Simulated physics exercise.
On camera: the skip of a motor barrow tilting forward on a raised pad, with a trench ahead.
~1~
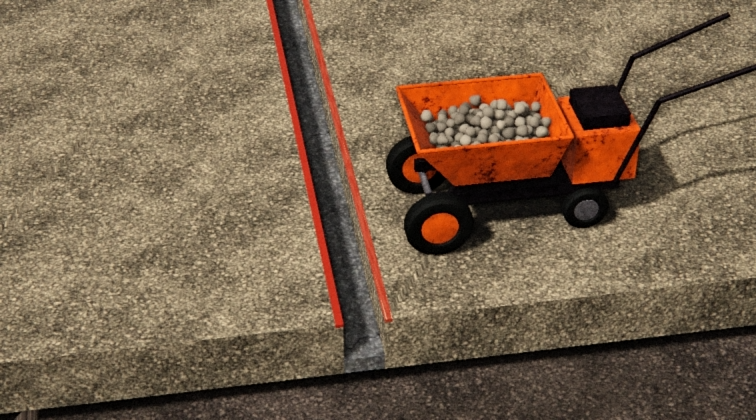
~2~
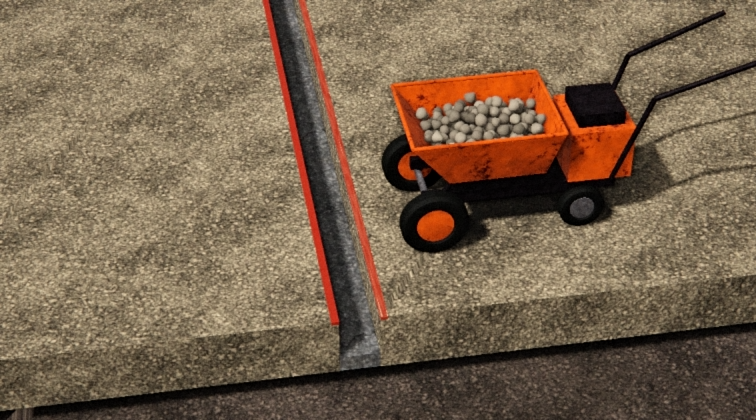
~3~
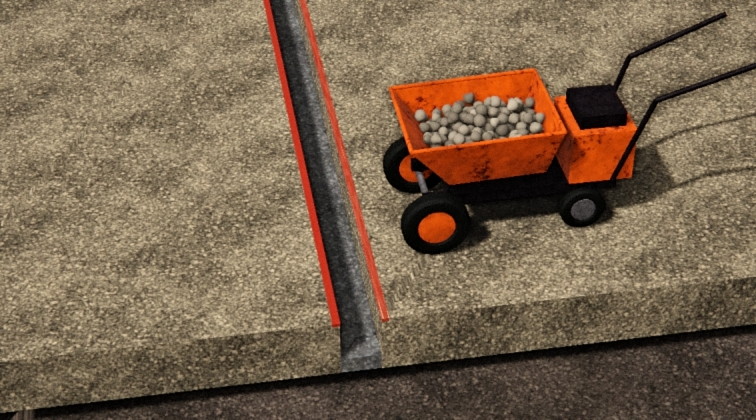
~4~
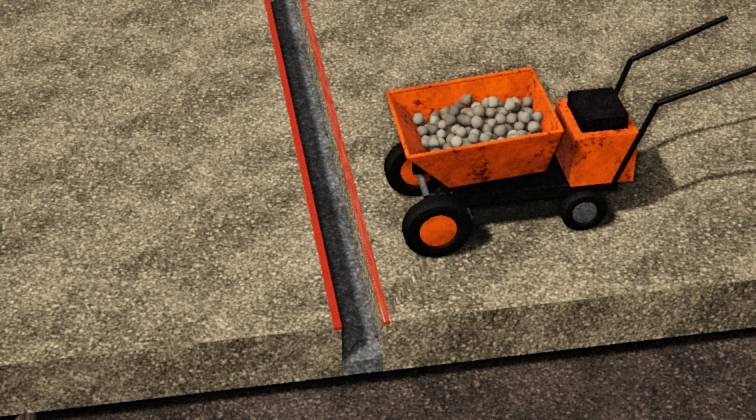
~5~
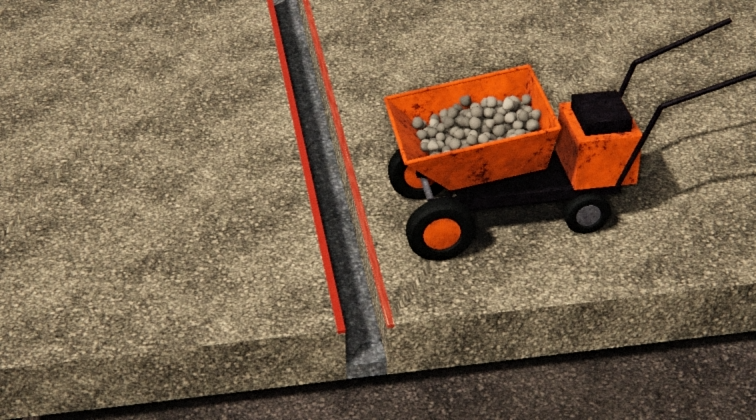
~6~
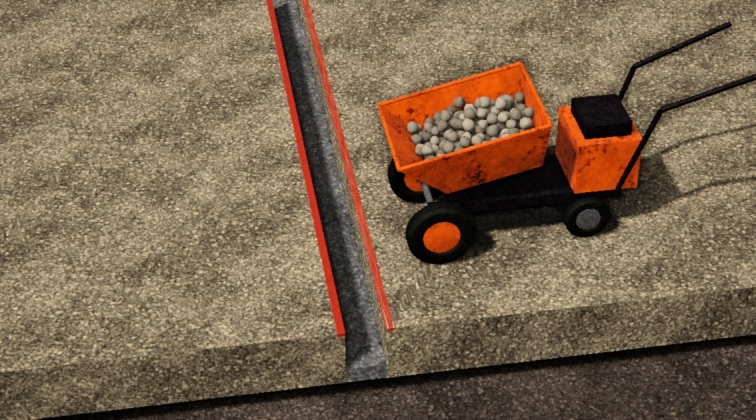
The orange skip of a motor barrow, loaded with grey pebbles, tilts slightly forward.
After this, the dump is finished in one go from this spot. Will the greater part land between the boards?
In the trench: Under half.
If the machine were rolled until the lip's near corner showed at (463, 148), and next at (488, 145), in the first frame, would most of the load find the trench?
The first try: Over half. The second: The larger part.
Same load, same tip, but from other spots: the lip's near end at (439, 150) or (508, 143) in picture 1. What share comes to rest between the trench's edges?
Roughly 60 per cent, and 40 per cent.
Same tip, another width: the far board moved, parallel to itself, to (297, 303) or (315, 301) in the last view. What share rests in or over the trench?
Roughly 90 per cent, and 60 per cent.
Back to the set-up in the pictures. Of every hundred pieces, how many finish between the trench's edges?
Some 35 per cent.
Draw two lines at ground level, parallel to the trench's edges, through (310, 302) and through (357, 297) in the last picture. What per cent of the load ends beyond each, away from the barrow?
The first gives 40 %, the second 80 %.
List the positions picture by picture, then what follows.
In the first picture, lip of the skip at (419, 152), level; top of the load at (495, 130), river pebbles; first edge of the trench at (380, 284); far edge at (332, 290), the trench under half as wide as the skip, and about as deep as wide.
In the second picture, lip of the skip at (414, 150), level; top of the load at (490, 127).
In the third picture, lip of the skip at (412, 153), tipped barely; top of the load at (489, 127).
In the fourth picture, lip of the skip at (409, 158), tipped barely; top of the load at (501, 130).
In the fifth picture, lip of the skip at (406, 163), tipped a little; top of the load at (500, 130).
In the sixth picture, lip of the skip at (399, 170), tipped a little; top of the load at (503, 118); first edge of the trench at (382, 293); far edge at (334, 299).
Soon after the last picture, skip tipped well over; all in the skip.
A little later, skip tipped steeply; most in the skip; a small part beyond it; a small part falling.
Later still, skip tipped right over; about a quarter in the skip; a small part in or heaped over the trench; about two thirds beyond it; a stray few falling.
By the end, skip tipped right over; about a third in or heaped over the trench; about two thirds beyond it.
